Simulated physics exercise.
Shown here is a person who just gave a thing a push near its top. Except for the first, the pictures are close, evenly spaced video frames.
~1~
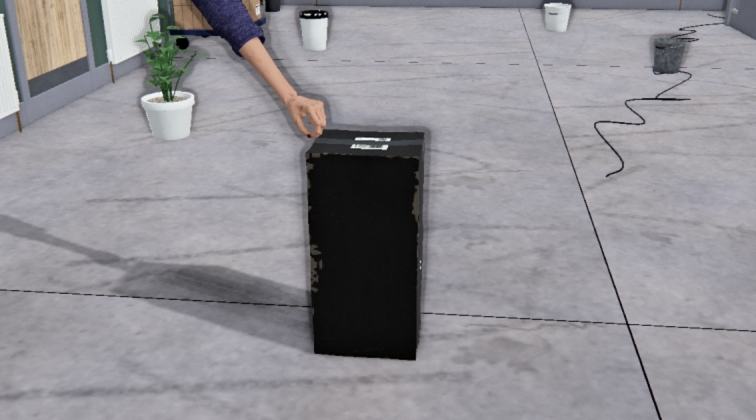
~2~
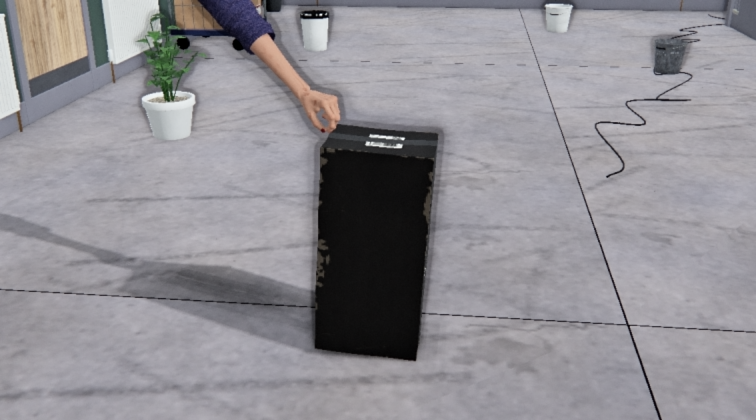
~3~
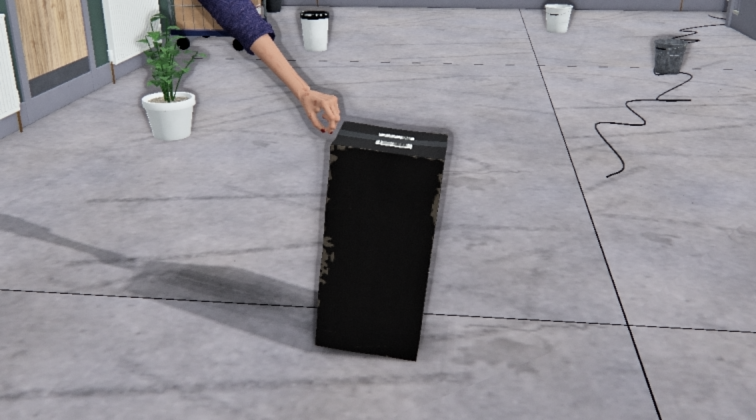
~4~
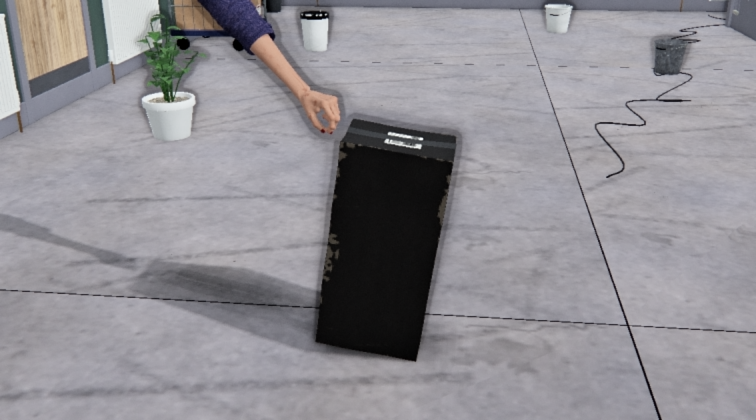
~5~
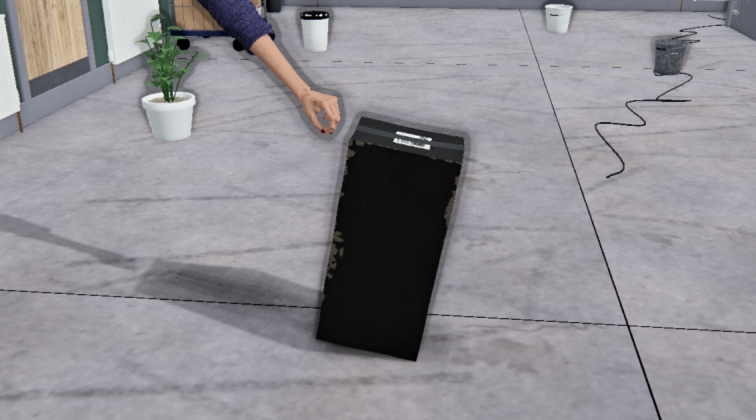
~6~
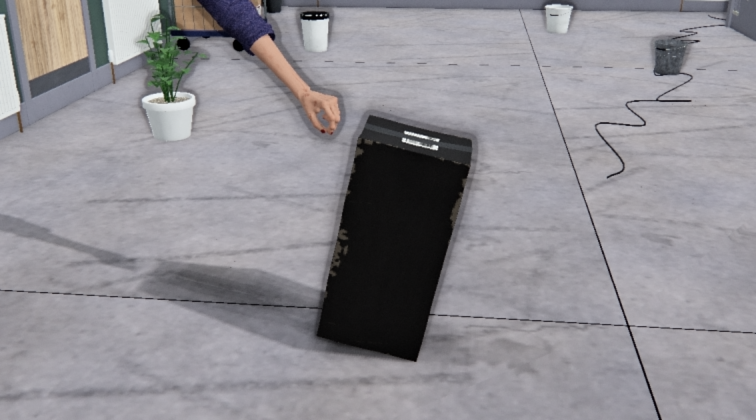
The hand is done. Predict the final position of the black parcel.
Down.
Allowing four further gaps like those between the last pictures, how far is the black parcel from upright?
My guess is near 20° off upright.
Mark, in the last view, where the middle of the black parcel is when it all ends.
(535, 304), roughly.
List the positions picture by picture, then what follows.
In the first picture, black parcel (368, 245) upright.
In the second picture, black parcel (375, 243) 3° off upright.
In the third picture, black parcel (380, 242) 6° off upright.
In the fourth picture, black parcel (385, 240) 8° off upright.
In the fifth picture, black parcel (389, 240) 10° off upright.
In the sixth picture, black parcel (393, 239) 12° off upright.
Then, 0.28 s on from there, black parcel 34° off upright near (439, 239).
Then, 0.52 s on from there, black parcel 62° off upright near (492, 262).
In the end, the black parcel goes down on its side, near (535, 304).
